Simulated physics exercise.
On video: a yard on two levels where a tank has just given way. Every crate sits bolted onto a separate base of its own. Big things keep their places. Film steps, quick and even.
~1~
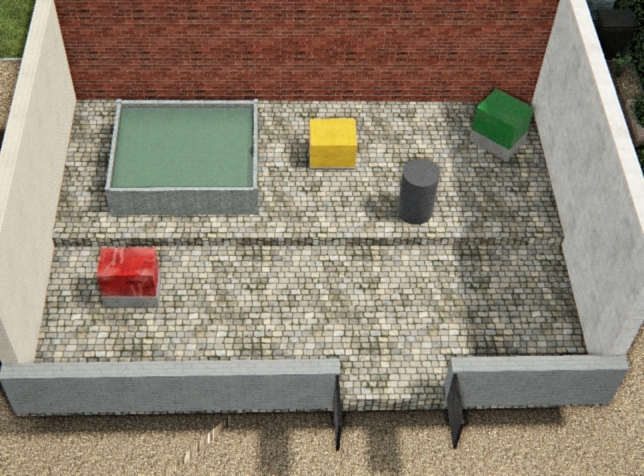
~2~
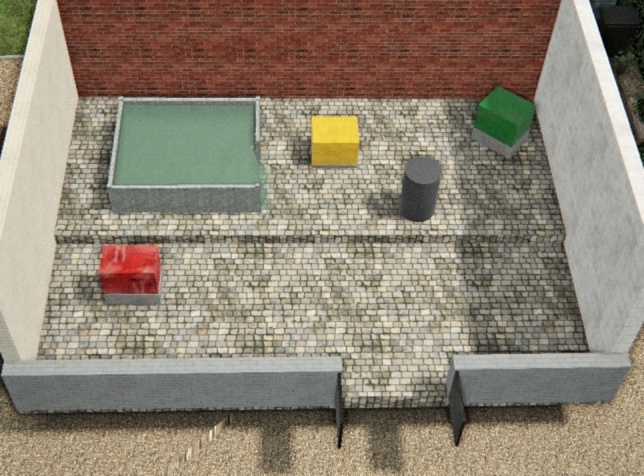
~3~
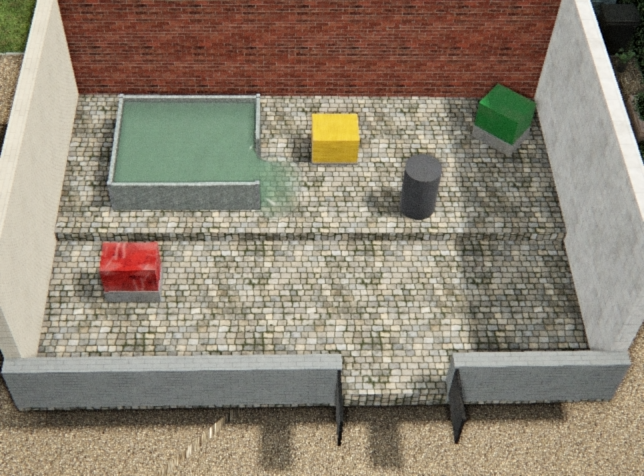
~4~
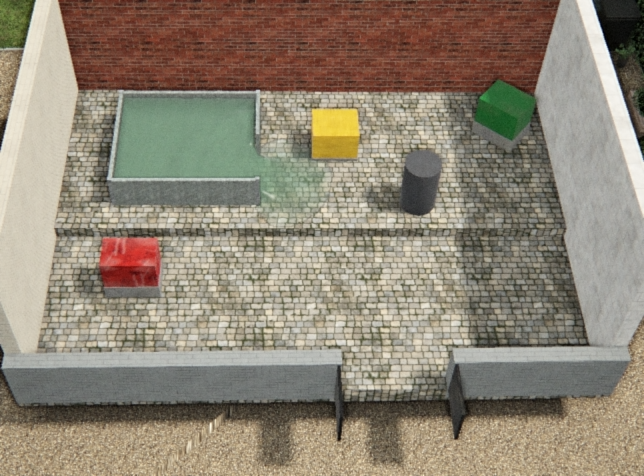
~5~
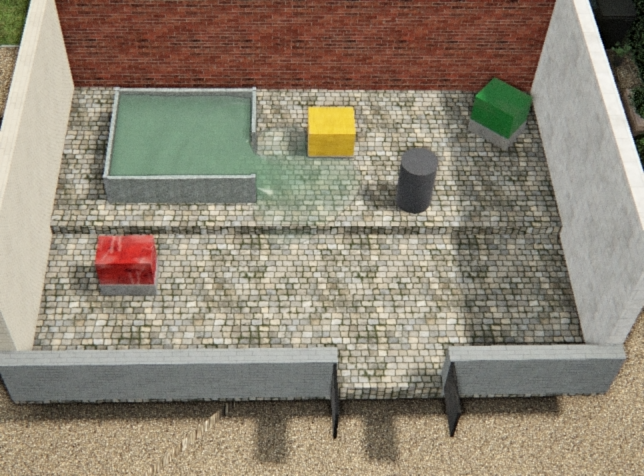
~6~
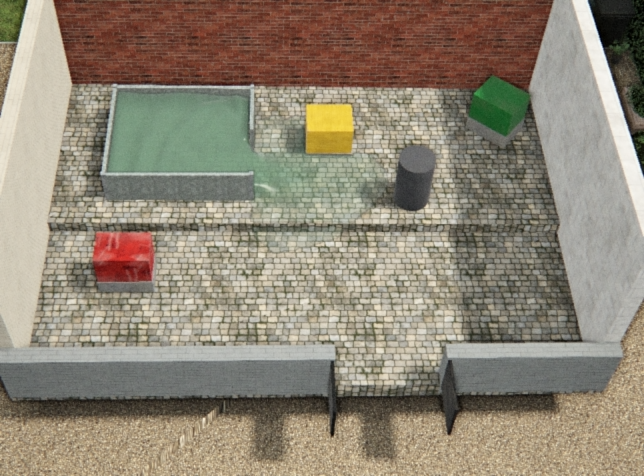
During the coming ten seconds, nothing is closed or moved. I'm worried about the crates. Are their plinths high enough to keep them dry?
The green crate is missed by the water, the yellow crate is reached by the water, the red crate is missed by the water.
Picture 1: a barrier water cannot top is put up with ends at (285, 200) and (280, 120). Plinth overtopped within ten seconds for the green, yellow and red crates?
Green crate: Untouched, yellow crate: Untouched, red crate: Untouched.
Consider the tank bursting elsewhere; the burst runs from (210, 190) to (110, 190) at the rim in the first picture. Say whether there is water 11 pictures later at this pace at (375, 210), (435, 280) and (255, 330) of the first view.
In that order: Dry, no water, awash.
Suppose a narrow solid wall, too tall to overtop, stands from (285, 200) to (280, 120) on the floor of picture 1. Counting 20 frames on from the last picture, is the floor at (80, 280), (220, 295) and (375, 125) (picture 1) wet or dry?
Taking the three spots in order: Spared, spared, soaked.
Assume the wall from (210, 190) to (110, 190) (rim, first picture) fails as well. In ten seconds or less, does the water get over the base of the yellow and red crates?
My reading: Yellow stays untouched, red gets drenched.
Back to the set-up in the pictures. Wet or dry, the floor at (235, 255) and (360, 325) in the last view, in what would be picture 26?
One after the other: Dry, under water.
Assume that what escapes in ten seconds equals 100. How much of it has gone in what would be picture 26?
Near 5 in a hundred.
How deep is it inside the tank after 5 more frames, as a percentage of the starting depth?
Close to 76 in a hundred.
A moment on, water covers 20 % of the floor; the green crate not reached, the yellow crate water round its plinth, the red crate not reached.
Next, water covers 40 % of the floor; the green crate water round its plinth, the yellow crate water round its plinth, the red crate not reached.
Then, water covers 50 % of the floor; the green crate water round its plinth, the yellow crate water round its plinth, the red crate not reached.
Later, water covers 60 % of the floor; the green crate water round its plinth, the yellow crate water round its plinth, the red crate not reached.
In the end, water covers 70 % of the floor; the green crate stayed above the water, the yellow crate was topped, the red crate stayed above the water.
